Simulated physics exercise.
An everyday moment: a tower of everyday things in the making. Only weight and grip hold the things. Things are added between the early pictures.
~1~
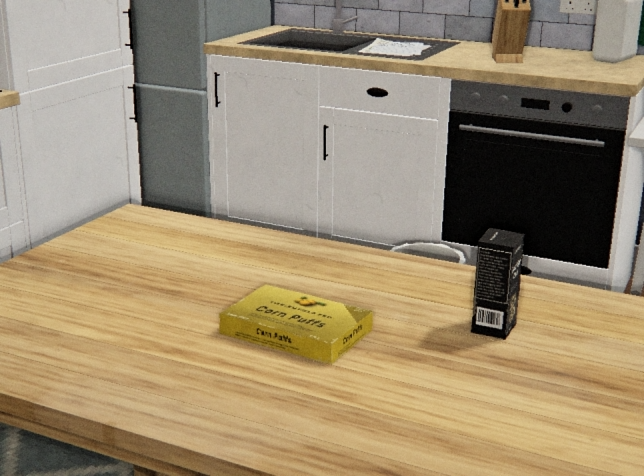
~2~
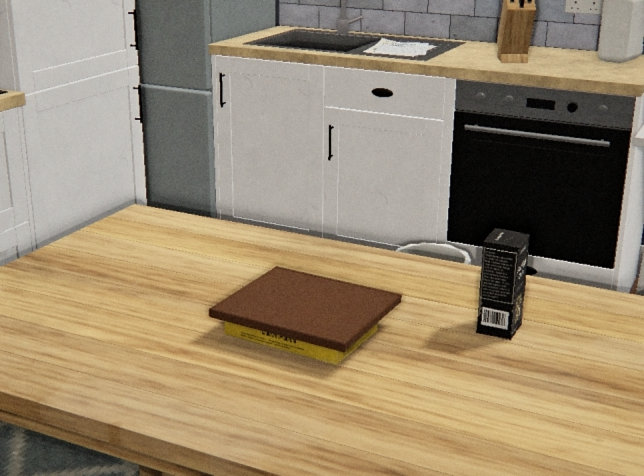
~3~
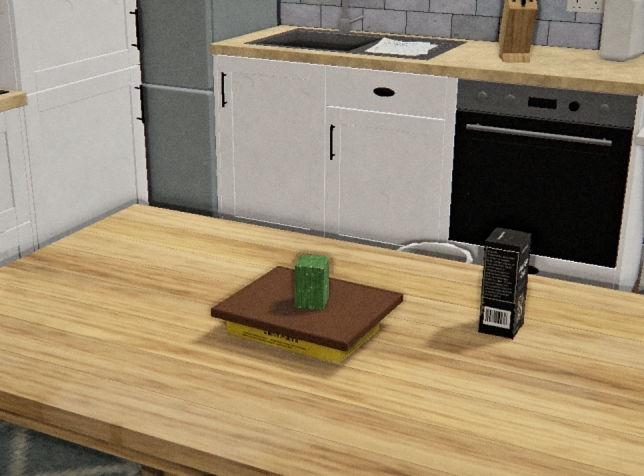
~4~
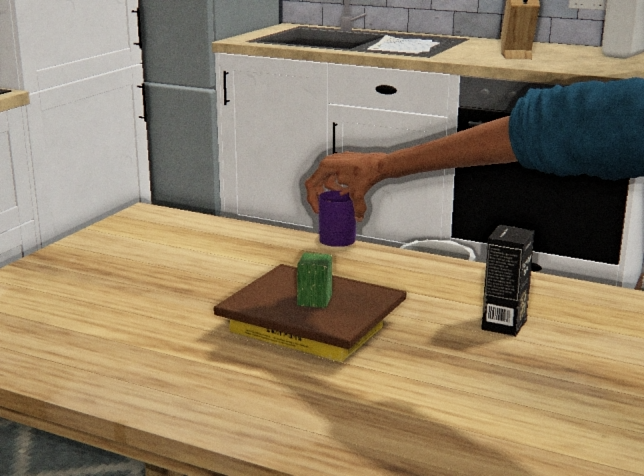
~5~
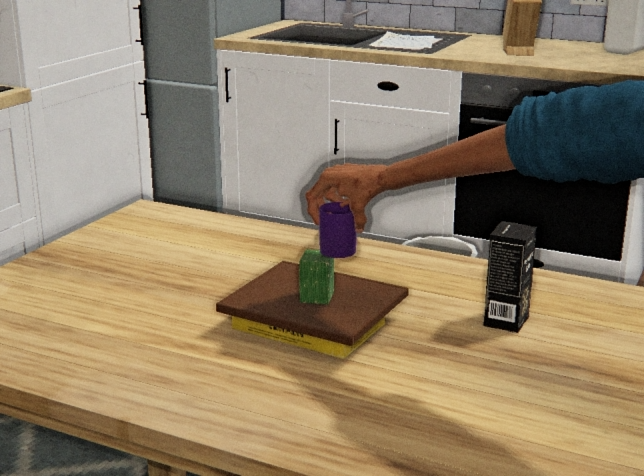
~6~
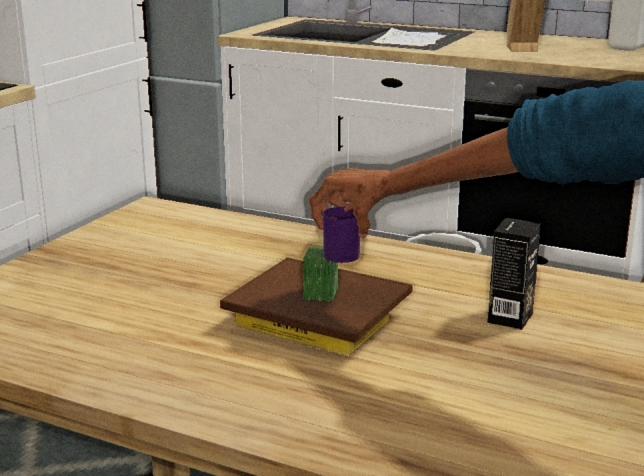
On a wooden kitchen table, a brown tray appeared on top of a yellow box, then a green block on the tray, and a hand lowered a purple cup onto the block, still gripping it.
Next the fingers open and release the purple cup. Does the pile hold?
In the end the pile comes apart.
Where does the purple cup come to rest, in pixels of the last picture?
At about (383, 286).
Then, 0.30 s later than the last frame, purple cup now fallen.
Then, 0.50 s later than the last frame, things are still on the move.
Then, 1.90 s later than the last frame, nothing new.
When it is over, fallen, purple cup; the other 4 as before. End places, in pixels of the last picture, purple cup near (383, 286). The pile gives way.
